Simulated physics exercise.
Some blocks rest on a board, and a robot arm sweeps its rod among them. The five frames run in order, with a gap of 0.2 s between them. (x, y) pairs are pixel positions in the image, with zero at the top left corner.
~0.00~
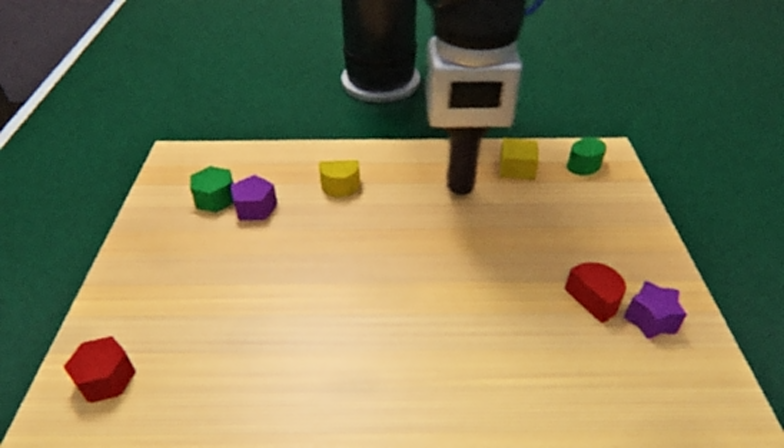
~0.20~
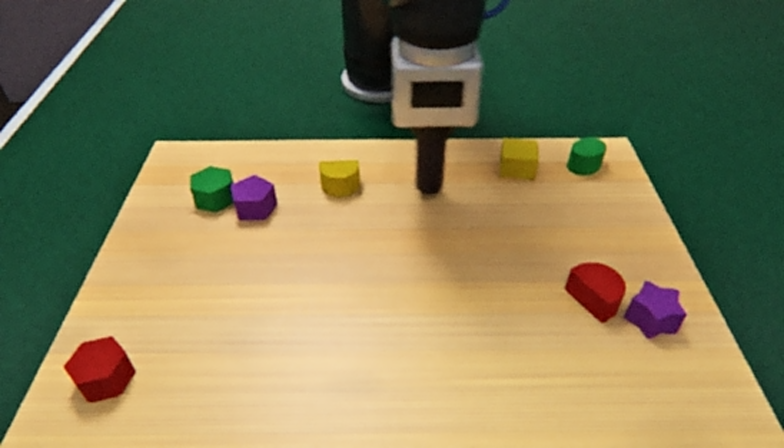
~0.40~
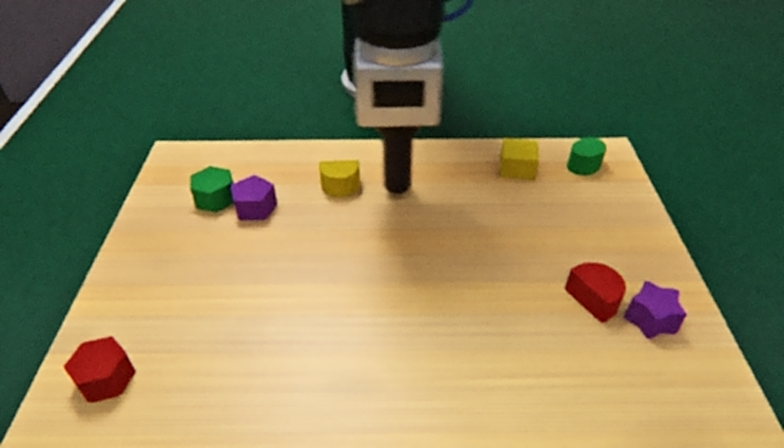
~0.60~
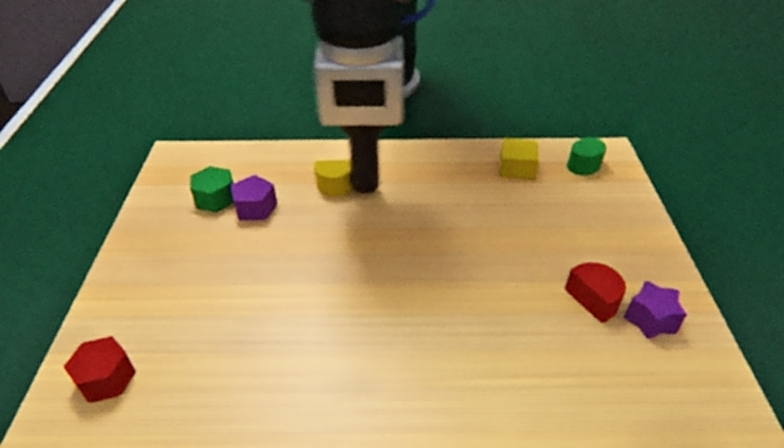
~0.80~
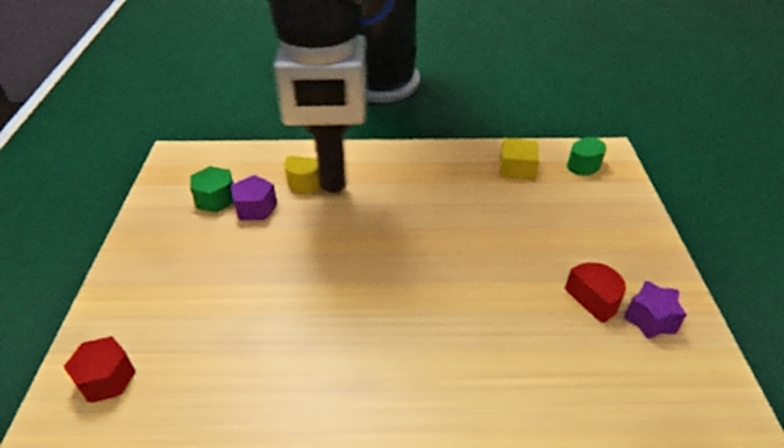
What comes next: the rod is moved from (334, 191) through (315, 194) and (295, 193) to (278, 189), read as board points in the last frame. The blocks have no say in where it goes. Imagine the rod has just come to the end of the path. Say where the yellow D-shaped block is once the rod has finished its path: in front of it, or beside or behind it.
The yellow D-shaped block stays in front.
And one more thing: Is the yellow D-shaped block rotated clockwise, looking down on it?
Short answer: Yes.
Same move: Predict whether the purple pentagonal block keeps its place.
My prediction: It remains in place.
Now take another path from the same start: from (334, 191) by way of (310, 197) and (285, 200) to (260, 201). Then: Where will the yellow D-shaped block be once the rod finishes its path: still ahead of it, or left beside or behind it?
The yellow D-shaped block is left behind or beside.
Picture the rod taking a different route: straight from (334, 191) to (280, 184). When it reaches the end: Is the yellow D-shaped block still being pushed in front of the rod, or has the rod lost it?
I expect it to be in front.
On the path given first. Halfway along, rod (303, 186); yellow D-shaped block (278, 160), turned 30° clockwise.
At the end, rod (276, 181); purple pentagonal block still; yellow D-shaped block (259, 152), turned 55° clockwise.
